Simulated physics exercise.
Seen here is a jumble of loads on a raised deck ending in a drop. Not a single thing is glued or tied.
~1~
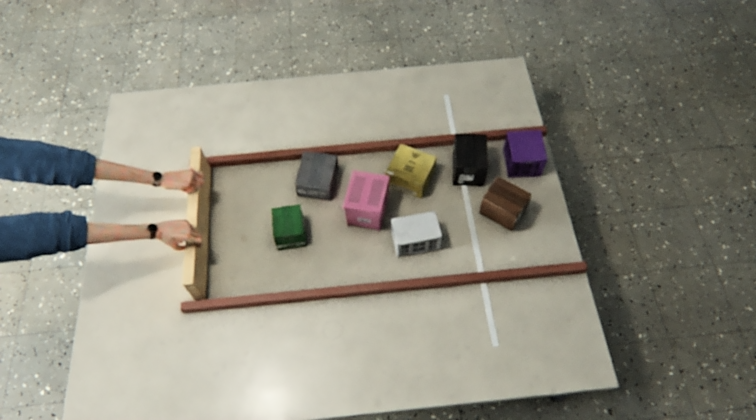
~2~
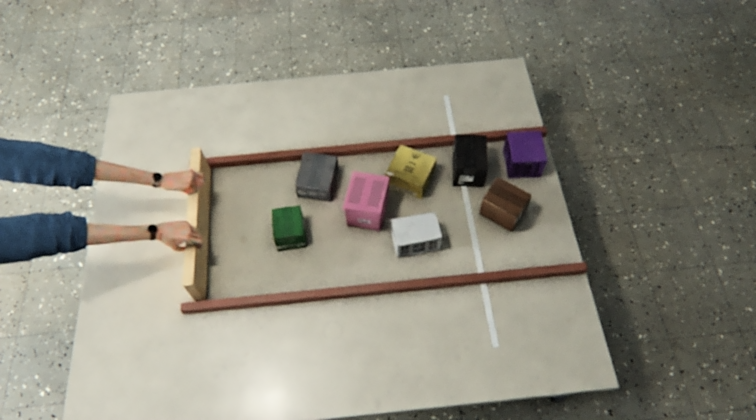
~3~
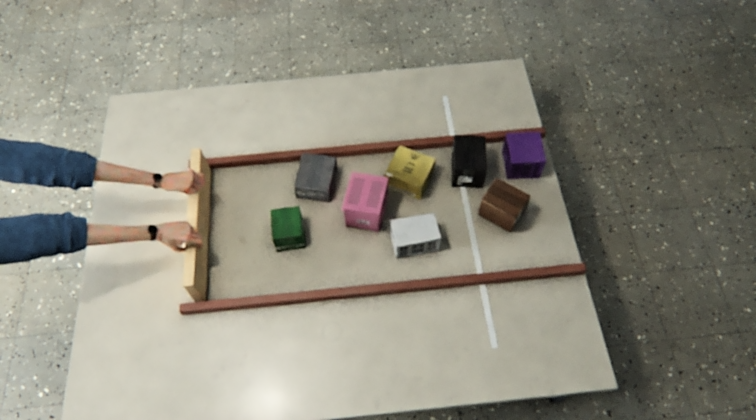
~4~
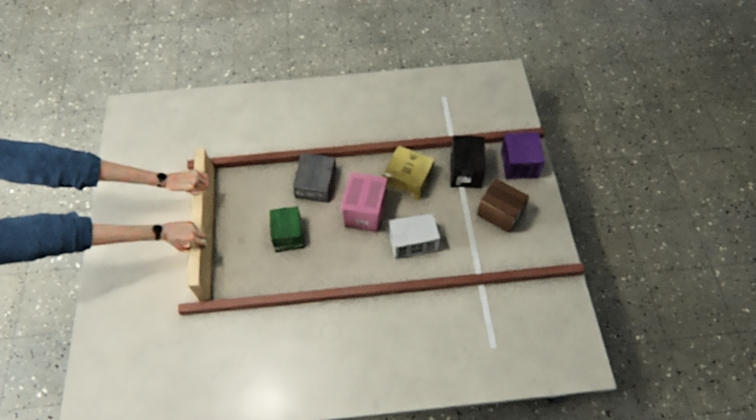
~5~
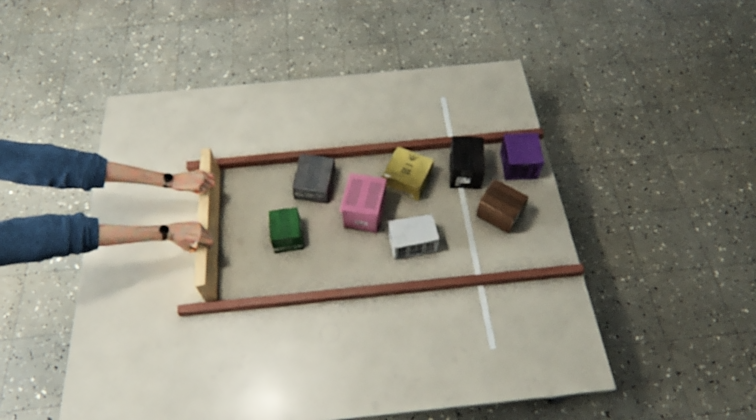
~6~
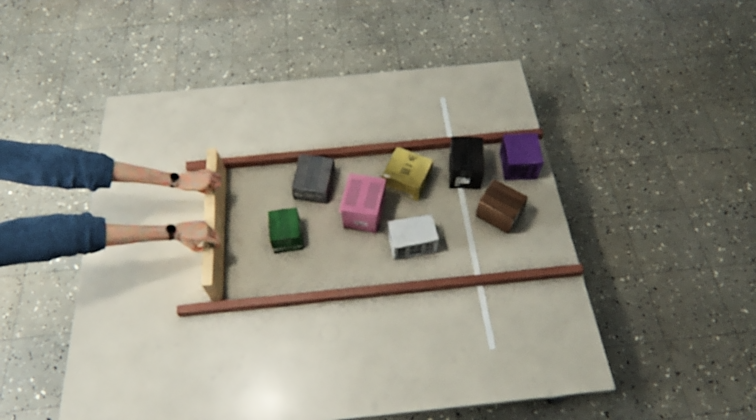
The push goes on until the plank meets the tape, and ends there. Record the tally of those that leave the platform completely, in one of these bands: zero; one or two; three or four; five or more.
Tally: One or two.
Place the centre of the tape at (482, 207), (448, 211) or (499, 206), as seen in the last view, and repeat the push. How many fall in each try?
In order, 3, 1 and 3.
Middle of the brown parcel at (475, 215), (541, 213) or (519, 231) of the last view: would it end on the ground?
Results in order: Not lost; not lost; not lost.
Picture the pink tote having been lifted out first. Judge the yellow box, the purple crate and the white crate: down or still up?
Here's how it goes: The yellow box is still up there, the purple crate ends up down, and the white crate is still up there.
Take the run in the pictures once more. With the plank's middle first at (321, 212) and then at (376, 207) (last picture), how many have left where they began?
One spot: 3. Other spot: 5.
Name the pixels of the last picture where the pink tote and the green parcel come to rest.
In the last picture they sit at about (516, 189) and about (482, 211).
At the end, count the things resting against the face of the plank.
Well, it touches 2.
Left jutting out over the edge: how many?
My count gives 2.
Soon after, none off yet; purple crate at rest near (521, 157); brown parcel at rest near (501, 206); black box at rest near (466, 163).
Then, none off yet; purple crate moved a little near (534, 155); brown parcel moved a little near (512, 205); black box moved about its own width near (503, 159).
At rest, the number that fall off is one or two; fallen, purple crate.
